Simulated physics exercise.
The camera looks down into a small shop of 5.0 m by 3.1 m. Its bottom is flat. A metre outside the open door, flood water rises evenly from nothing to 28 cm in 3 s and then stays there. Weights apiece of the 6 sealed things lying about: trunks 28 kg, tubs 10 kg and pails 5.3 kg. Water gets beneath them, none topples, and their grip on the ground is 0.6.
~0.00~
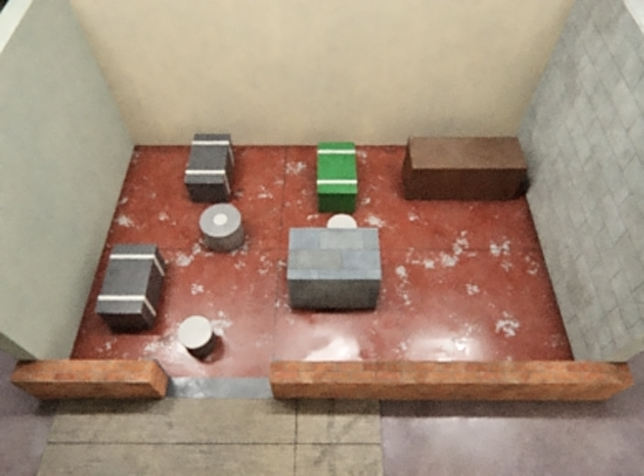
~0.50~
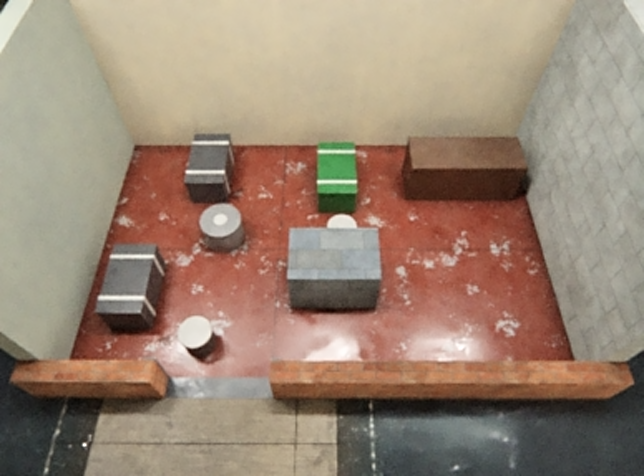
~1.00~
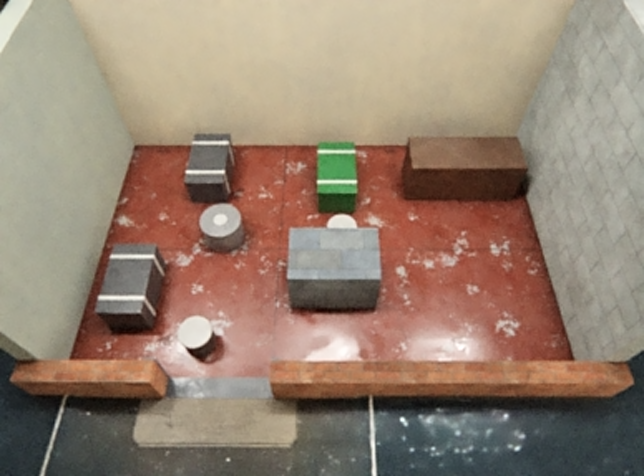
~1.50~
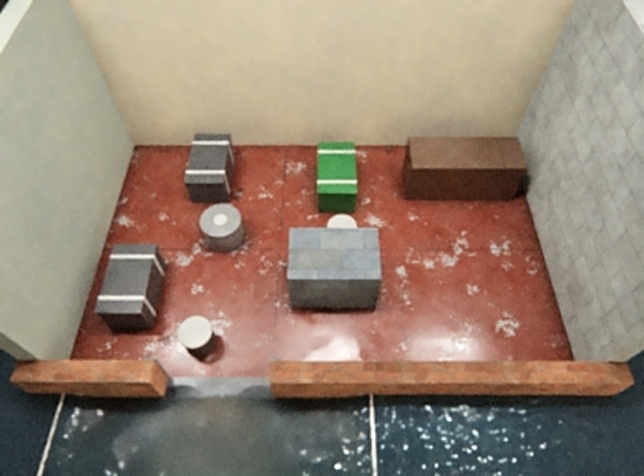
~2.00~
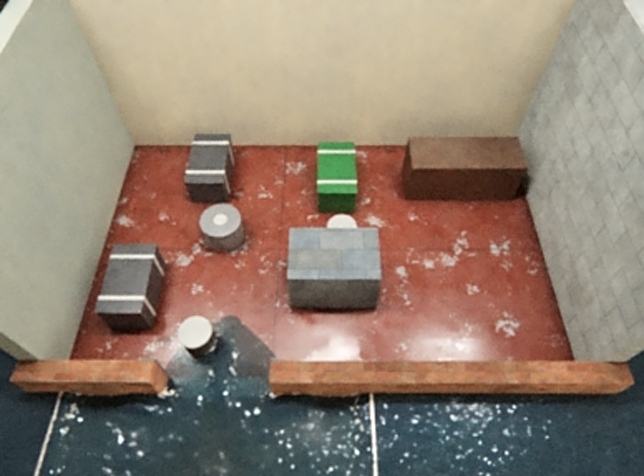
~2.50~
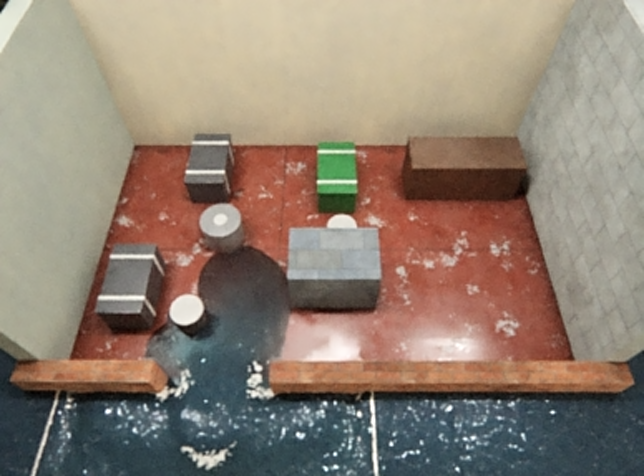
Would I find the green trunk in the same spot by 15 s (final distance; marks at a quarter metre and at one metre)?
The green trunk gets carried off.
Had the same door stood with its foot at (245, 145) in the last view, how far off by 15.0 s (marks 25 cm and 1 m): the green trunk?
Then the green trunk slides a little.
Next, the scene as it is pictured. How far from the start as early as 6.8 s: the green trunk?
About 40 cm.
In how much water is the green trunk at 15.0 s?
About 13 cm.
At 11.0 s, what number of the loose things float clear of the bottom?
5 of them.
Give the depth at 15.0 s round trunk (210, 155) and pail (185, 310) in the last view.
Roughly 21 and 16 cm.
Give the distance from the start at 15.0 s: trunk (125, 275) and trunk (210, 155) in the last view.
In turn: 120 cm, 200 cm.
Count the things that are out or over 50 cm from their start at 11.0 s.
By then 5.
After 3.5 s the green trunk is near (337, 166), 0.0 m from its start, aground; 0 afloat.
After 6.8 s the green trunk is near (367, 174), 0.4 m from its start, aground; 4 afloat.
After 11.0 s the green trunk is near (475, 237), 1.8 m from its start, aground; 5 afloat.
After 15.0 s the green trunk is near (452, 272), 1.9 m from its start, afloat; 6 afloat.
